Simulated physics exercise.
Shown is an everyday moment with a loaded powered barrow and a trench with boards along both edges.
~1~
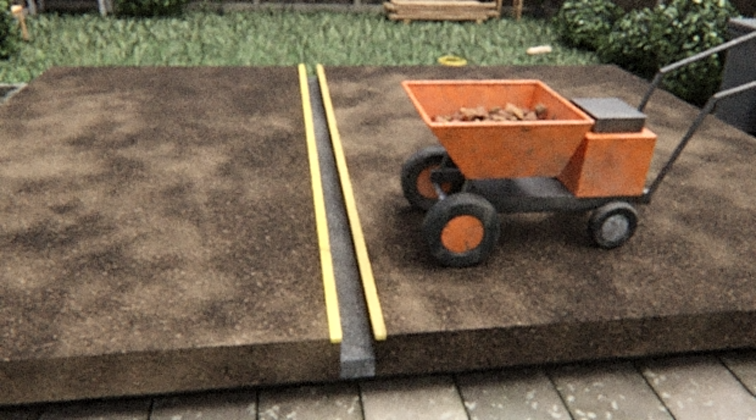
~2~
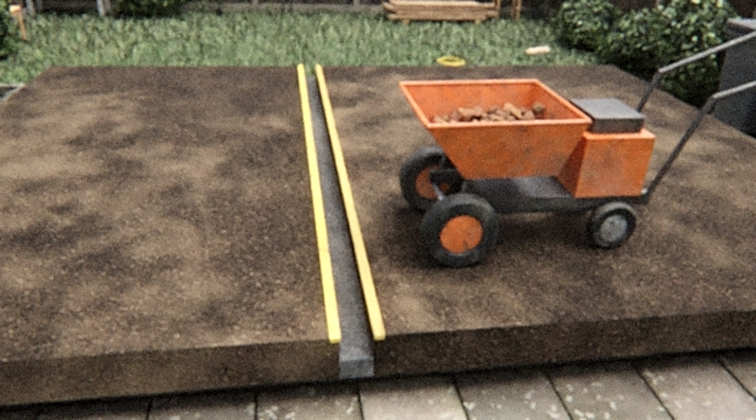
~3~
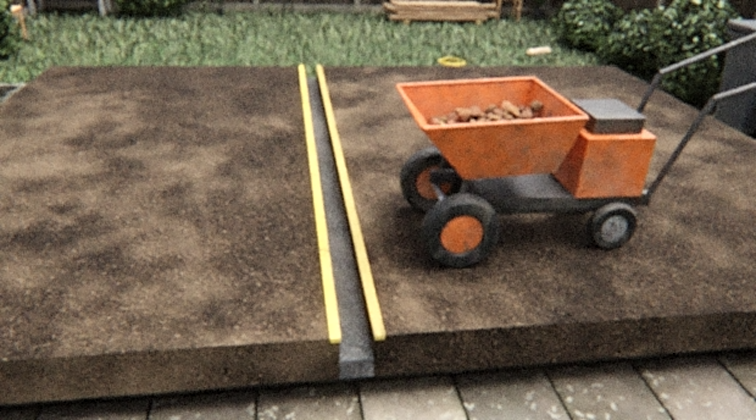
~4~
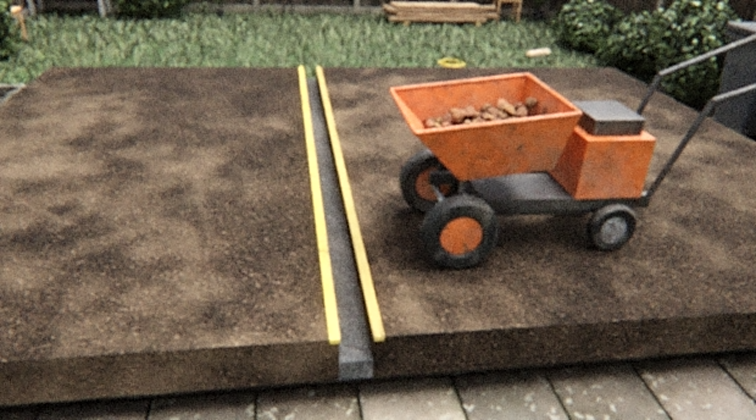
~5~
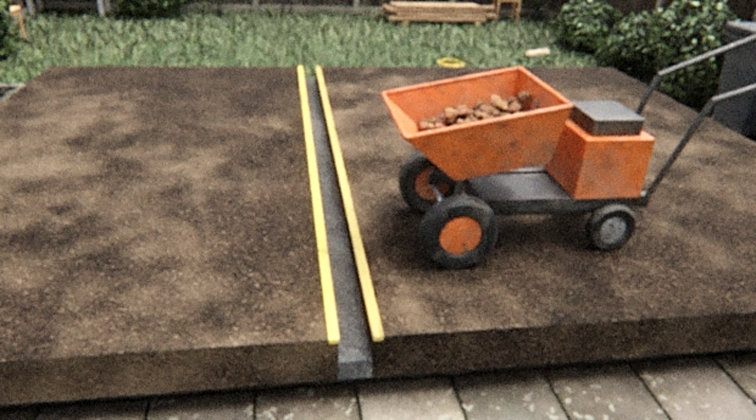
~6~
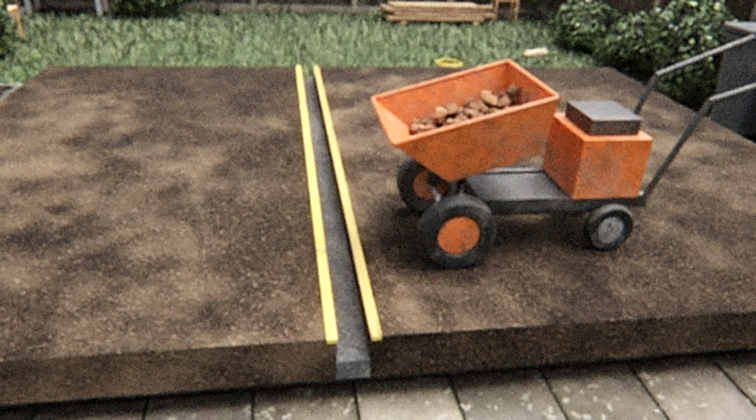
An orange powered barrow with black wheels stands at the right on a slab of brown soil, seen from slightly above, with paving in front and grass and bushes behind. Reddish-brown clods fill its skip, and to its left a narrow dark trench runs front to back between yellow boards. The skip starts level, then slowly tilts forward to the left, while the wheels and camera stay almost still.
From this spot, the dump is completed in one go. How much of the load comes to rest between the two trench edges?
The trench is left with a minor part of the load.
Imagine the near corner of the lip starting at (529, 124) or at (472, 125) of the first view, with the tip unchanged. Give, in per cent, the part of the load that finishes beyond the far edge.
0 and 10 in a hundred, in that order.
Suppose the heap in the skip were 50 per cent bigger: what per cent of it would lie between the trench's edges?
Share: Approx. 10 per cent.
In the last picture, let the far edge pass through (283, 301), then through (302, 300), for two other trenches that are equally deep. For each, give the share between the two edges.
Around 90 percent first, around 60 percent second.
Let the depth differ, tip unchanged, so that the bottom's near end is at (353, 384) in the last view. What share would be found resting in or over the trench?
About 10 percent.
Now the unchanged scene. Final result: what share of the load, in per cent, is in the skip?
Around 30 %.
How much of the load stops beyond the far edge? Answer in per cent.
Close to 65 in a hundred.
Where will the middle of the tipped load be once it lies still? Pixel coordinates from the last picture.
Around (287, 233), give or take.
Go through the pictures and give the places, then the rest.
In the first picture, lip of the skip near (430, 126), level; top of the load near (500, 121), clay clods; first edge of the trench near (372, 295); far edge near (331, 297), the trench under half as wide as the skip, and about as deep as wide.
In the second picture, lip of the skip near (427, 127), level; top of the load near (497, 121).
In the third picture, lip of the skip near (423, 129), tipped barely; top of the load near (495, 120).
In the fourth picture, lip of the skip near (416, 133), tipped a little; top of the load near (498, 116).
In the fifth picture, lip of the skip near (406, 138), tipped a little; top of the load near (503, 119).
In the sixth picture, lip of the skip near (394, 144), tipped clearly; top of the load near (493, 114); first edge of the trench near (368, 296); far edge near (327, 299).
Shortly afterwards, skip tipped steeply; the whole lot in the skip.
Next, skip tipped right over; the bulk in the skip; near a quarter beyond it; only a few falling.
Some moments later, skip tipped right over; near a quarter in the skip; a little in or heaped over the trench; near two thirds beyond it.
In the end, skip tipped right over; near a quarter in the skip; a little in or heaped over the trench; near two thirds beyond it.
